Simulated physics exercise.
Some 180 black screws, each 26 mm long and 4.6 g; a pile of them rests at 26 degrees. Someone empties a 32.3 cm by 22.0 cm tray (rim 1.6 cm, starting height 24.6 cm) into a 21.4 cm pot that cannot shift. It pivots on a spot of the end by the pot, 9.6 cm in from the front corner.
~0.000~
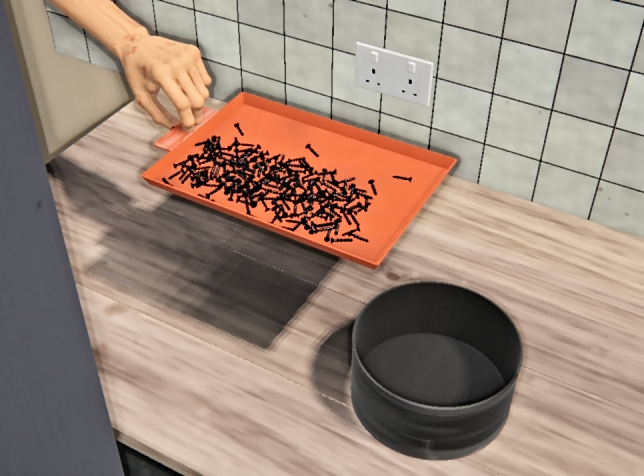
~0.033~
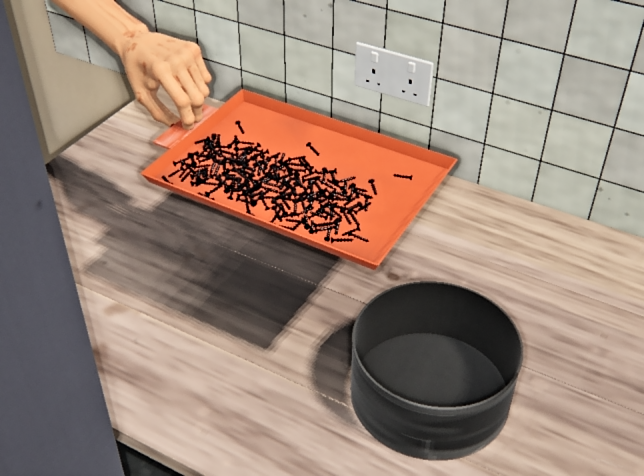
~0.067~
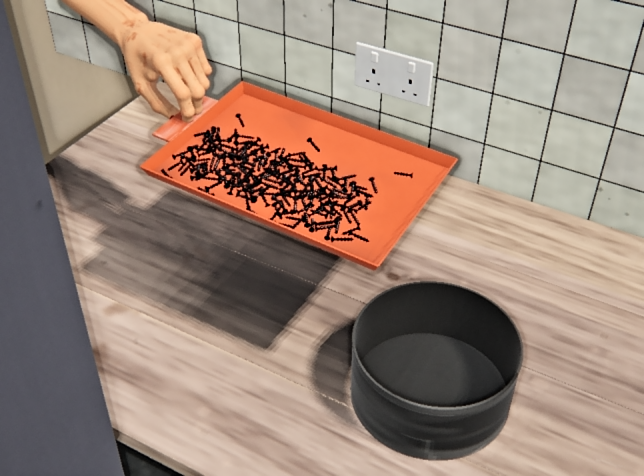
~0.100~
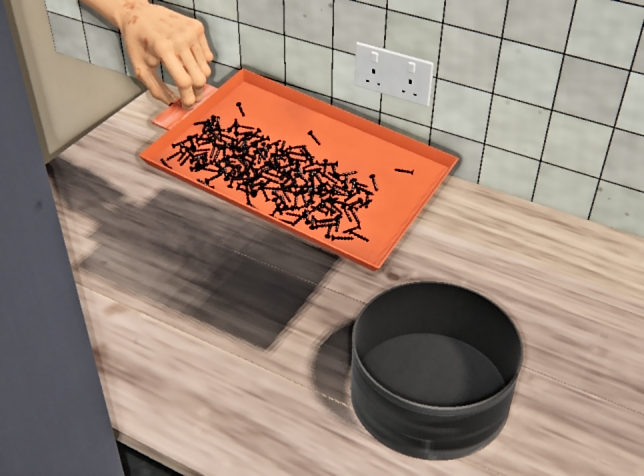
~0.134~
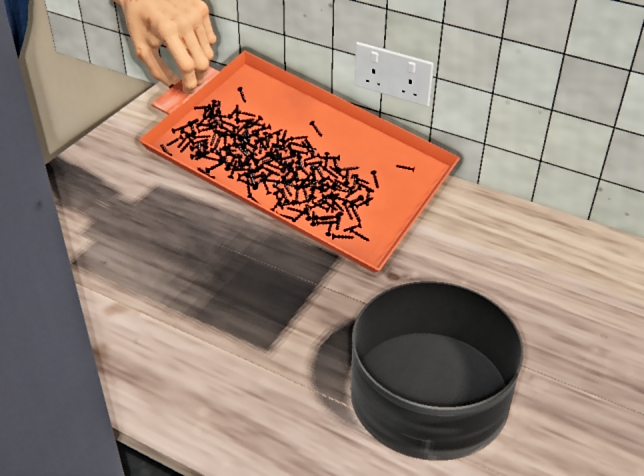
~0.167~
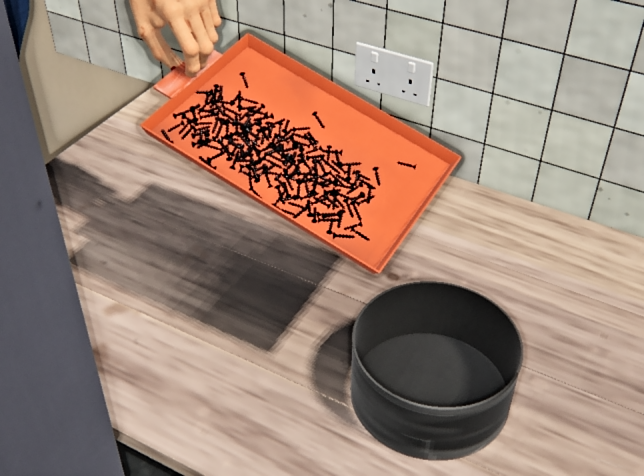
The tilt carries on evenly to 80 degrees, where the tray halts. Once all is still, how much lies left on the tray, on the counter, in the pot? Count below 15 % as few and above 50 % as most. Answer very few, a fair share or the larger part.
Tray very few, counter very few, pot the larger part.
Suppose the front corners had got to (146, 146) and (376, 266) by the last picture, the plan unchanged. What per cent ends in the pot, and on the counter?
Pot 95, counter 5.
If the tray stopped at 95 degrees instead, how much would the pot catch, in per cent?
It would be near 95 per cent.
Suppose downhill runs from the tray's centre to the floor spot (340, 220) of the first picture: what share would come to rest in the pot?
Some 70 per cent.
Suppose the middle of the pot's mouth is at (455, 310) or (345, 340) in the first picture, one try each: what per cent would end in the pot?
Some 35 and 25 per cent.
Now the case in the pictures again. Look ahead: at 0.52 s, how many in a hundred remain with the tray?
Roughly 90 per cent.
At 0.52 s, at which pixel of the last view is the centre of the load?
At about (377, 232).
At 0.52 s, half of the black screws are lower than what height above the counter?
Some 28 cm.
Then, at 0.38 s, tilt 50 degrees; the tray holds 100 %, the pot 0 %.
After 0.52 s, tilt 72 degrees; the tray holds 90 %, the pot 0 %.
After 0.78 s, tilt 80 degrees; the tray holds 0 %, the pot 95 %.
By 1.6 s all is still; tray 0 %, counter 5 %, pot 95 %.
